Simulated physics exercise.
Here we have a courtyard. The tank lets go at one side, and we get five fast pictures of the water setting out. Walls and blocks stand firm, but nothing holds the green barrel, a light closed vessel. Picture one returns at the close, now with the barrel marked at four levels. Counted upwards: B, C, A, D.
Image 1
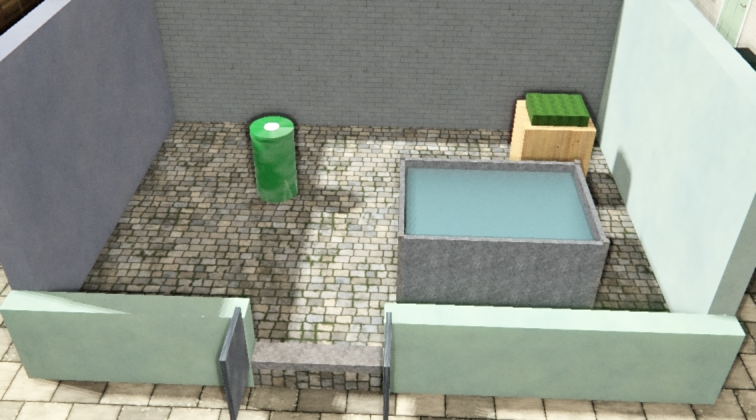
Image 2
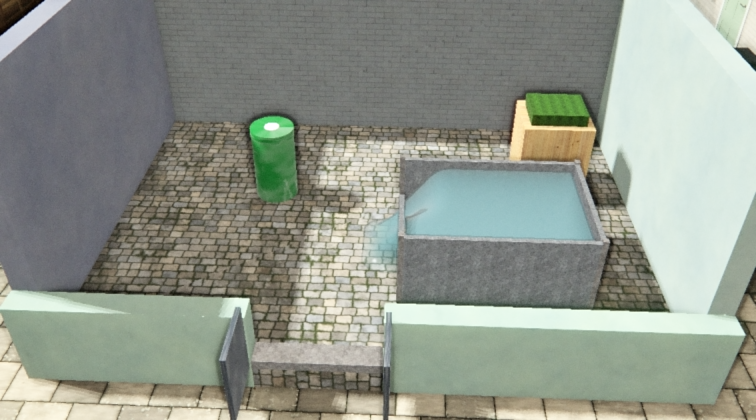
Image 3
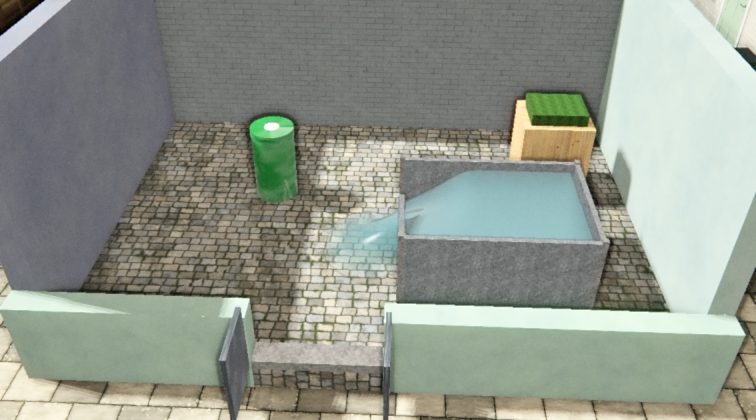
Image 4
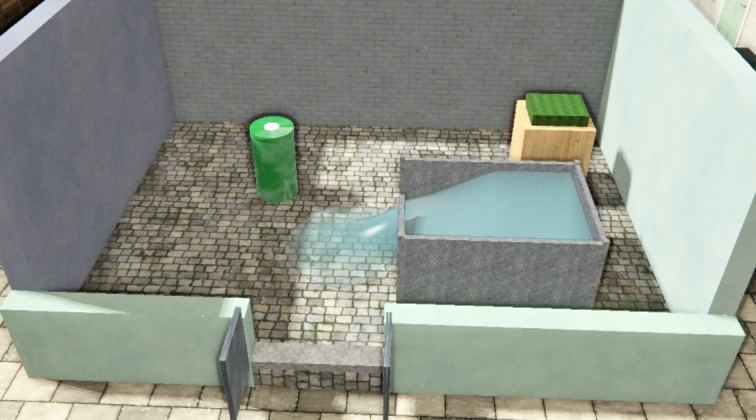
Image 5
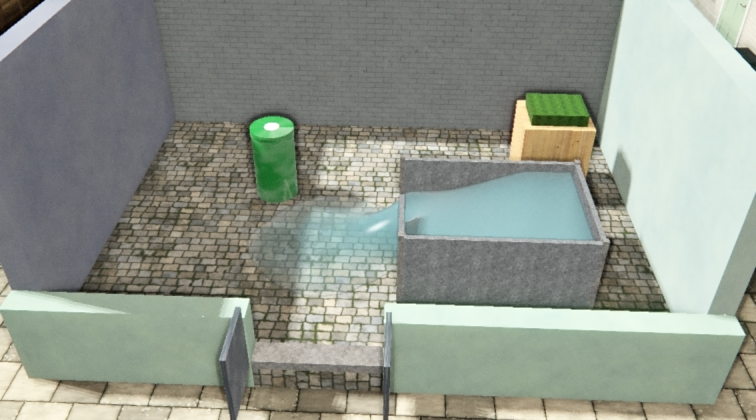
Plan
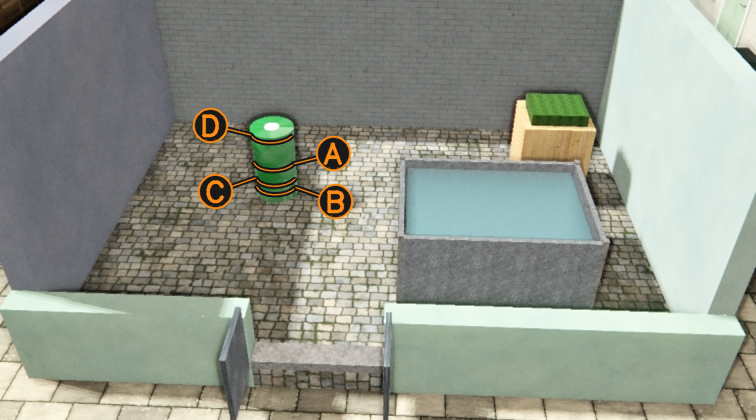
Walled courtyard with a full grey tank releasing water from its left side, the water spreading leftward across the cobbles near a green barrel.
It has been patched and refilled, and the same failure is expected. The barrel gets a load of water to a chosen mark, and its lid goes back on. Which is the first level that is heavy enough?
Take A.
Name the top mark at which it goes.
That would be C.
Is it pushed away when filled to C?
Yes, it does.
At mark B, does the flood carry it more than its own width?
Yes.
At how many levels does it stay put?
Two of the four.
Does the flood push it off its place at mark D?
No.
On the marked copy, A at (271, 170); B at (273, 194); C at (273, 186); D at (269, 142); from the bottom up B, C, A, D.
If A is chosen, it does not move.
If B is chosen, it is pushed about 3 times its own width away.
If C is chosen, it is pushed about its own width away.
If D is chosen, it does not move.
